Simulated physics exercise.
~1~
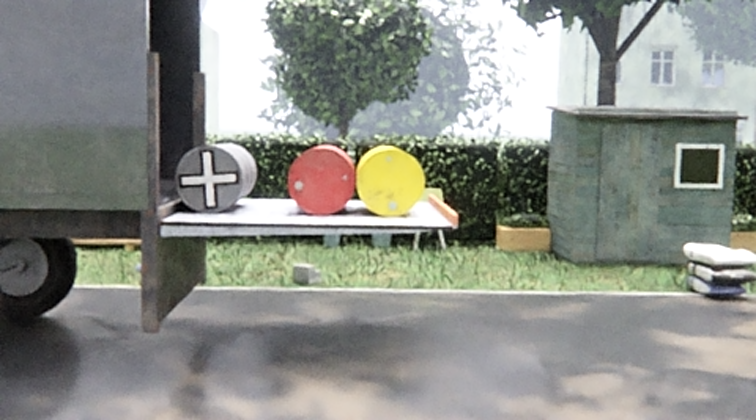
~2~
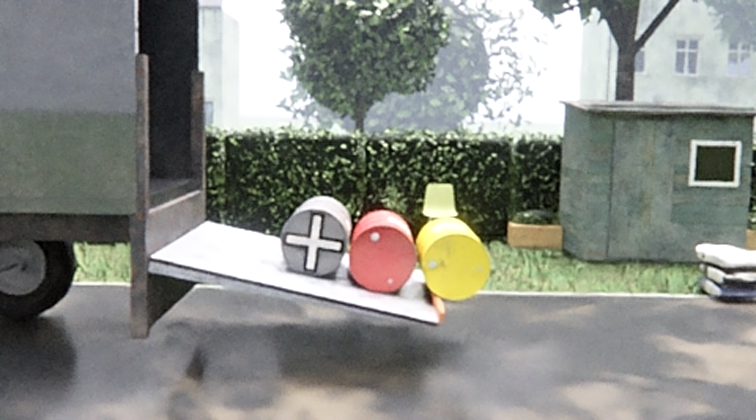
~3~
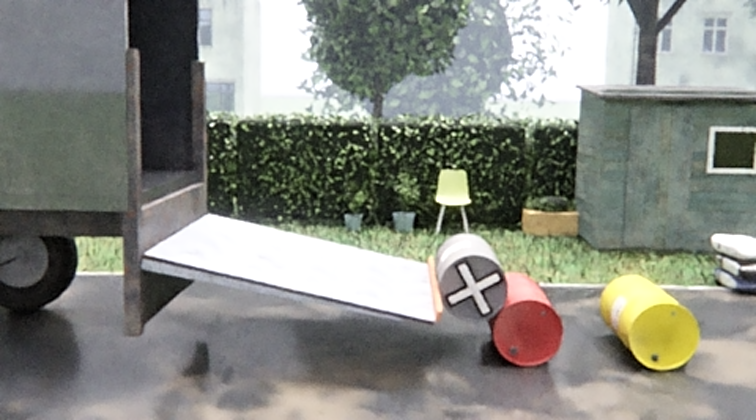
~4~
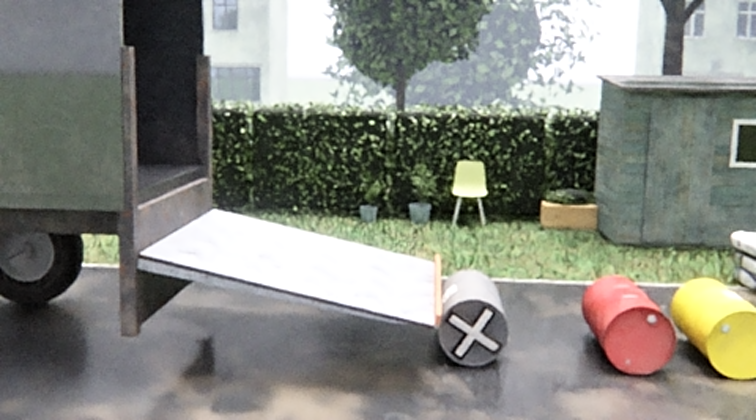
Behind a lorry, a lift tilts and yellow, red and cross-marked drums roll off rightwards.
